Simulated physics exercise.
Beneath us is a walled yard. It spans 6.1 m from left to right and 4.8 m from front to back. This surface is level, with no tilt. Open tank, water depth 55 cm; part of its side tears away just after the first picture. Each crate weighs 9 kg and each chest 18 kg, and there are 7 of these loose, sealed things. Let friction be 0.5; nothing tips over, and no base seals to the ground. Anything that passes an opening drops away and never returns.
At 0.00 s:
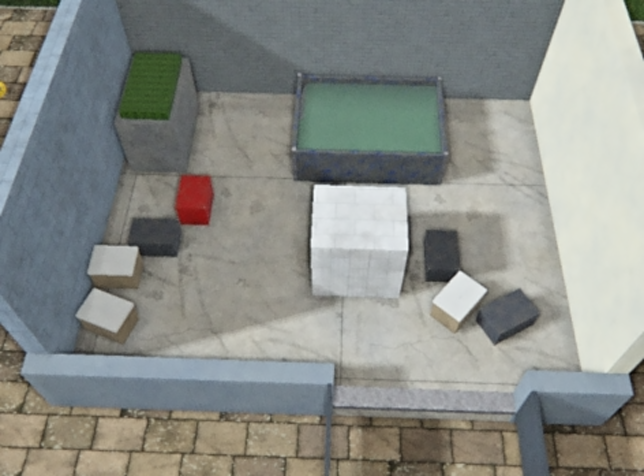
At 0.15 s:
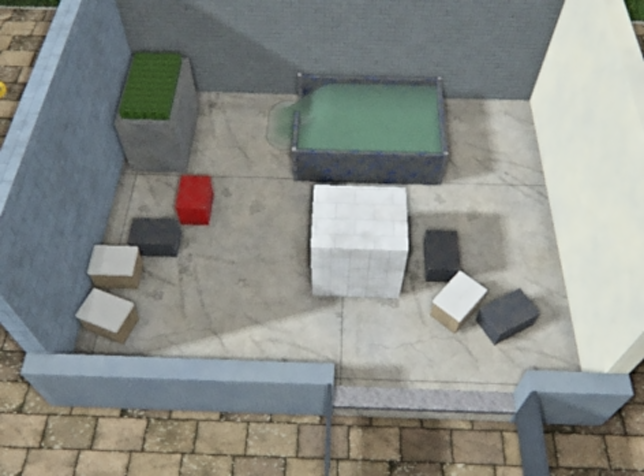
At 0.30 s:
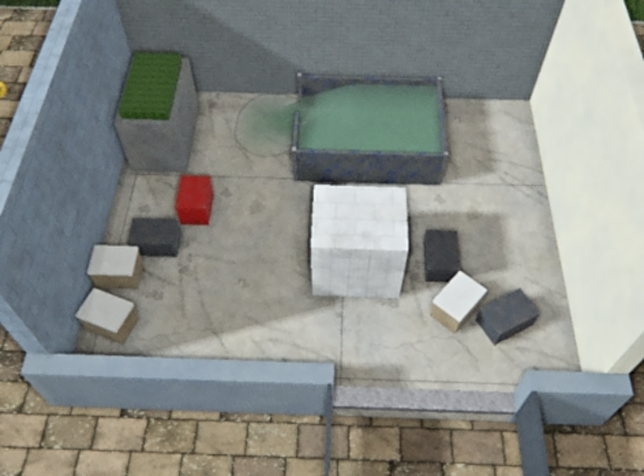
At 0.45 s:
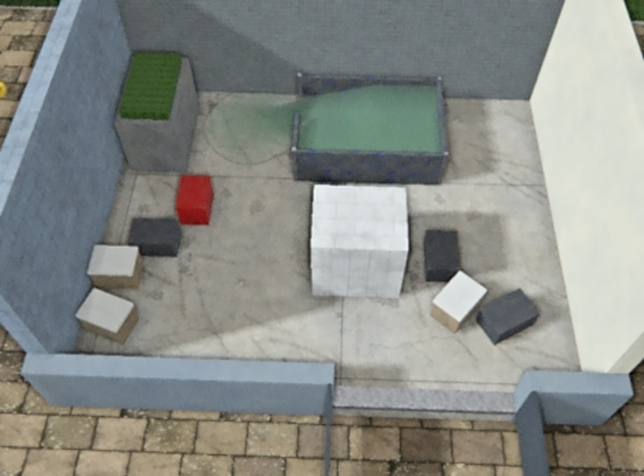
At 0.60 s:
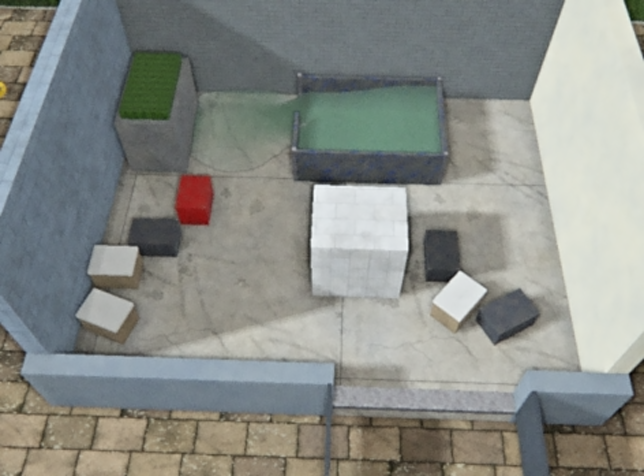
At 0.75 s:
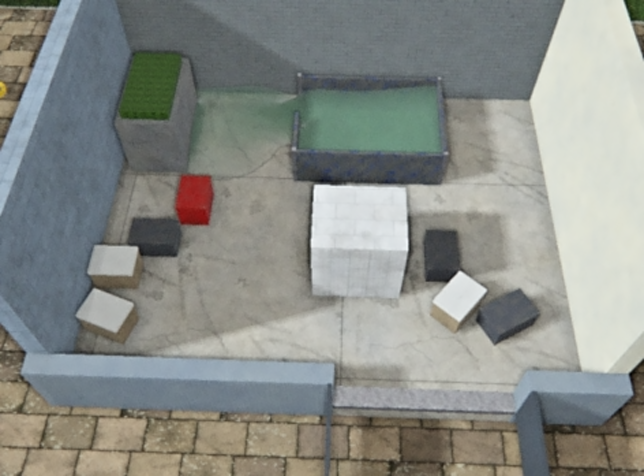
Water spilled out through the left side of the open tank at the back of the walled yard and spread thinly across the floor toward the grass-topped block, while the scattered boxes stayed put.
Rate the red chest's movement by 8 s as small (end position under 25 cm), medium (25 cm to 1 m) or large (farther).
Large.
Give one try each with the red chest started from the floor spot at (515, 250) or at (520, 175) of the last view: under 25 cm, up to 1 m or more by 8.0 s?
In turn: It barely shifts; it barely shifts.
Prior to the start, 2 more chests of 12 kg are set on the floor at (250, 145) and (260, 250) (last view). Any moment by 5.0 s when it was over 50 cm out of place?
In turn: Past it, past it.
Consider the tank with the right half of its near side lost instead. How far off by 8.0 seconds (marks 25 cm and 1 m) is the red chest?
From there, the red chest remains planted.
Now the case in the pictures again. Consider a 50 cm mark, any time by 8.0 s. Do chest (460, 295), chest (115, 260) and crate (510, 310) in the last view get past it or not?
In turn: Less, past it, under.
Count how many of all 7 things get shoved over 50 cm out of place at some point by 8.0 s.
Counting them up, I find 4.
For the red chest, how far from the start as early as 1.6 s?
Displacement by then near 5 cm.
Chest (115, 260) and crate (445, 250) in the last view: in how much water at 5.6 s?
About 12 and 0 cm.
After 1.6 s the red chest is near (193, 194), 0.0 m from its start, aground; 0 of 7 are out; 0 afloat.
After 3.6 s the red chest is near (202, 256), 1.0 m from its start, aground; 0 of 7 are out; 1 afloat.
After 5.6 s the red chest is near (257, 309), 2.0 m from its start, afloat; 0 of 7 are out; 4 afloat.
After 8.0 s the red chest is near (347, 305), 2.7 m from its start, aground; 0 of 7 are out; 1 afloat.
